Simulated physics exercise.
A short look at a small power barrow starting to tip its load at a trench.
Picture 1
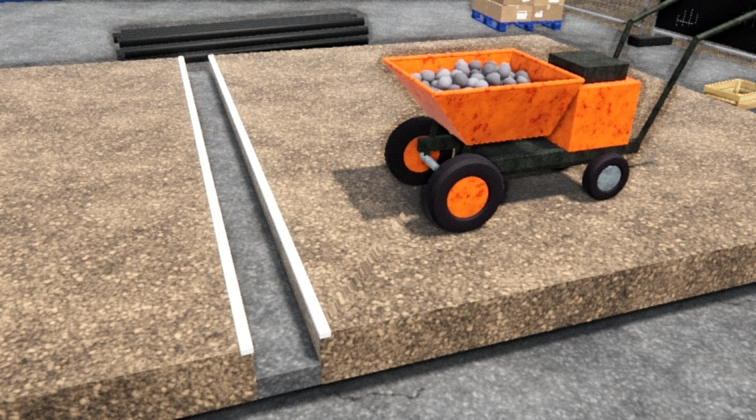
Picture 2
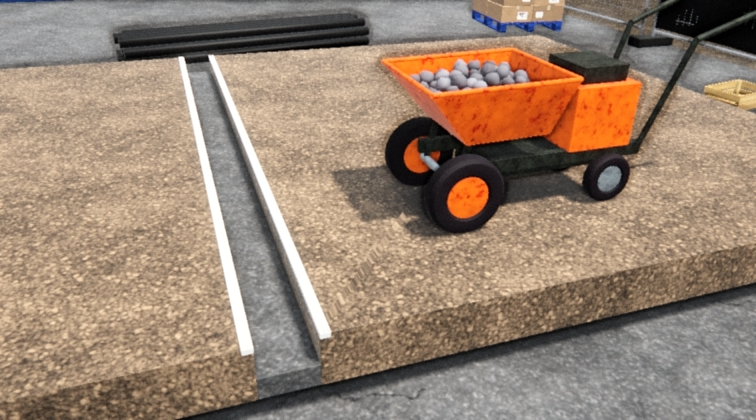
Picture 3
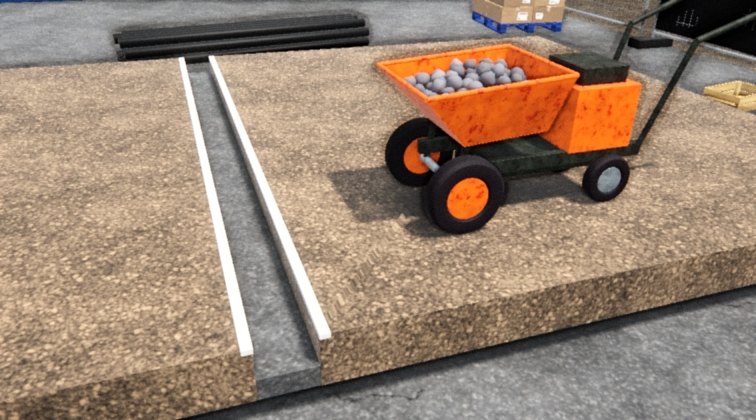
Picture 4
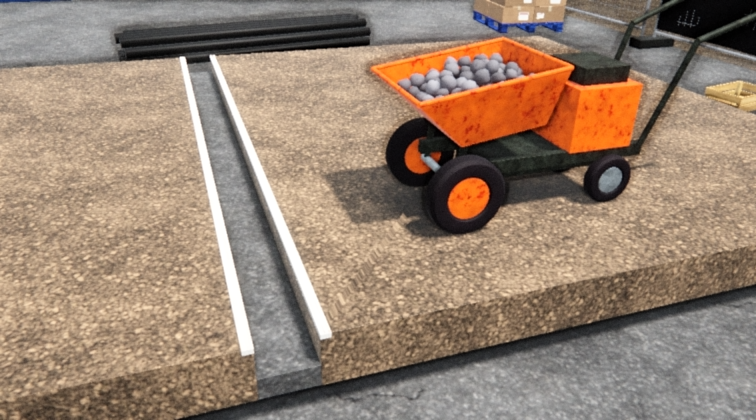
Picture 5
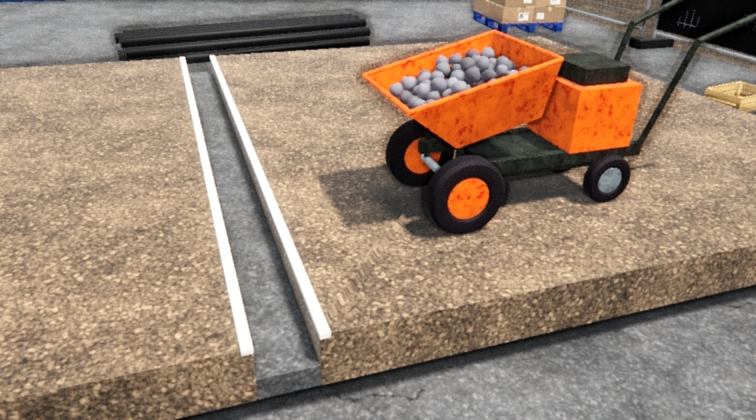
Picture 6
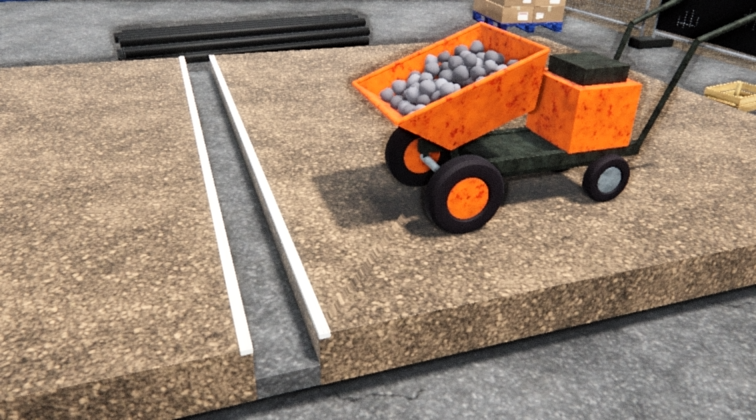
The orange skip of a small power barrow, loaded with round grey cobbles, starts level and tilts gradually forward to the left, its front lip lowering while the wheels stay still beside a narrow, white-edged trench.
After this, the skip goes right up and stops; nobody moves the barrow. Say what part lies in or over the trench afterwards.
Between the edges lies under half of the load.
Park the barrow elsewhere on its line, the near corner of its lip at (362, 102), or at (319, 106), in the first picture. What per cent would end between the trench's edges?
Near 80 % and 10 %.
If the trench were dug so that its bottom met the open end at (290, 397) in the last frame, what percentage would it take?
It comes to 30 per cent or so.
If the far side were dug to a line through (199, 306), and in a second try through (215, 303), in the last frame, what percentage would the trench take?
First some 30, then 30 per cent.
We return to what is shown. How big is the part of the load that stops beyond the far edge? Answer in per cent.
About 0 per cent.
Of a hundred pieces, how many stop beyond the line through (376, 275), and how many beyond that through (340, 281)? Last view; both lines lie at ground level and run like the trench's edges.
First some 80, then 60 per cent.
Soon after the last picture, skip tipped steeply; all in the skip.
A little later, skip tipped right over; most in the skip; a small part short of the trench; a stray few falling.
Later still, skip tipped right over; about a quarter in the skip; about half short of the trench; about a quarter in or heaped over the trench.
At rest, skip tipped right over; about a quarter in the skip; about half short of the trench; about a quarter in or heaped over the trench; none beyond it.
